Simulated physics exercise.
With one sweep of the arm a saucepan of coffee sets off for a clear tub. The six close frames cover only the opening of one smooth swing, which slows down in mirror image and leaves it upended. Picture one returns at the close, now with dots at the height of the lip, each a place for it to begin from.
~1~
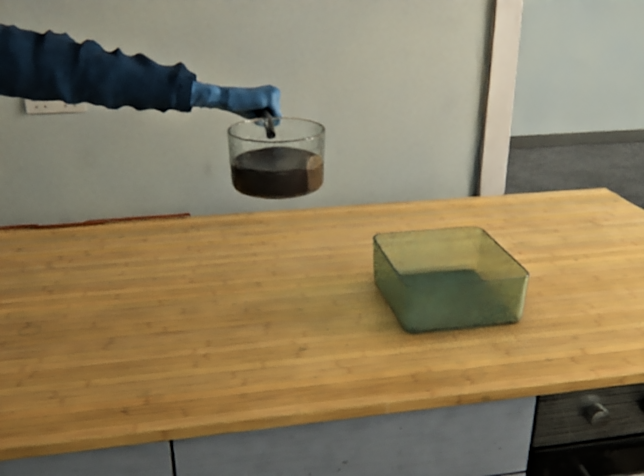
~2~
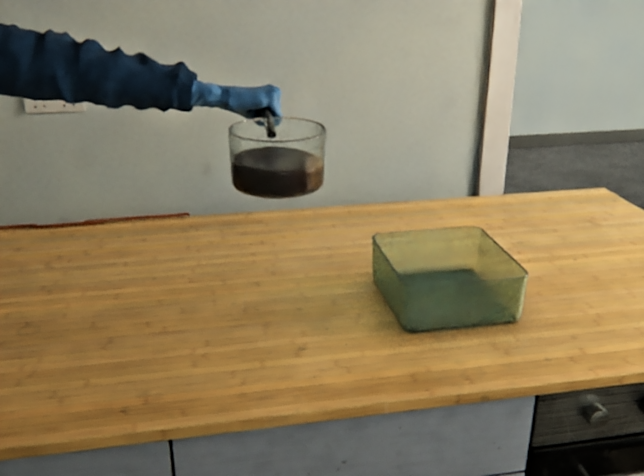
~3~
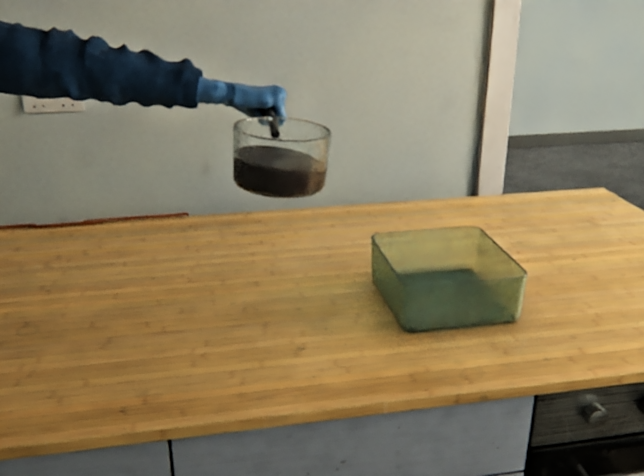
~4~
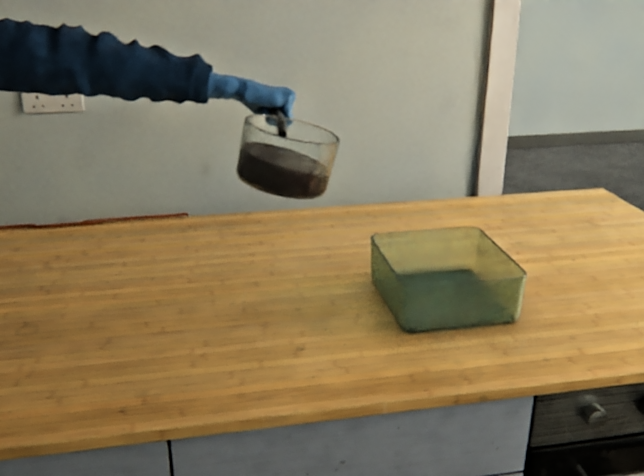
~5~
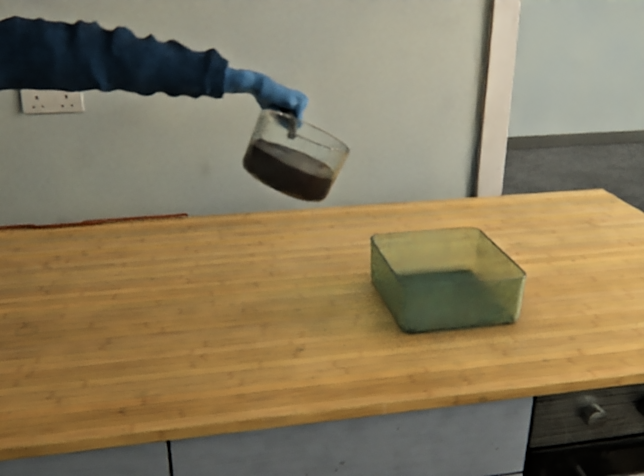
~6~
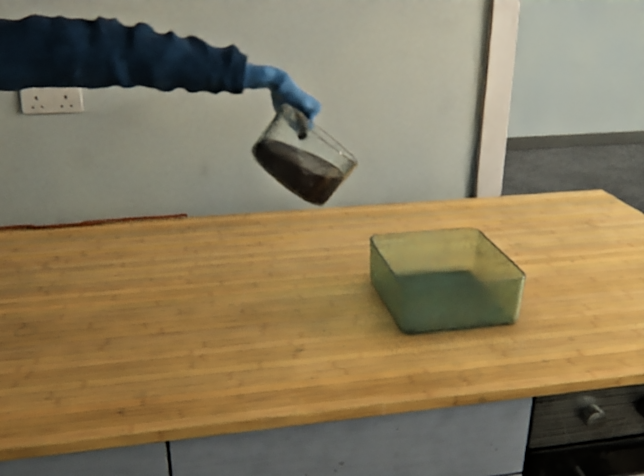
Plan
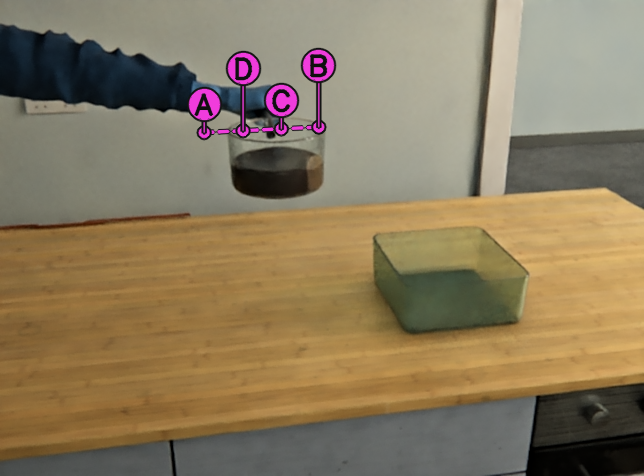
A light wooden counter with grey fronts stands before a pale wall, seen from slightly above by a still camera. A greenish clear square tub sits right of centre on the counter, while an arm in a dark blue sleeve and blue glove holds a clear pan of dark brown liquid above. The arm moves the pan slightly right, tilting it steadily further toward the right.
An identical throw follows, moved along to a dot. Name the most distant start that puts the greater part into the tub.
Spot C.
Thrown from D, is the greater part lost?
Yes, it does.
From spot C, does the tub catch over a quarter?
Yes.
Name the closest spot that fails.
That would be D.
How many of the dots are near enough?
Two.
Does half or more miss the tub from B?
No, not at all.
On the marked copy, A at (204, 132); B at (318, 127); C at (281, 128); D at (243, 130).
If A is chosen, about 0 % lands in the tub, 100 % falls short.
If B is chosen, about 63 % lands in the tub, 6 % falls short and 30 % goes beside or beyond.
If C is chosen, about 64 % lands in the tub, 9 % falls short and 27 % goes beside or beyond.
If D is chosen, about 8 % lands in the tub, 90 % falls short.
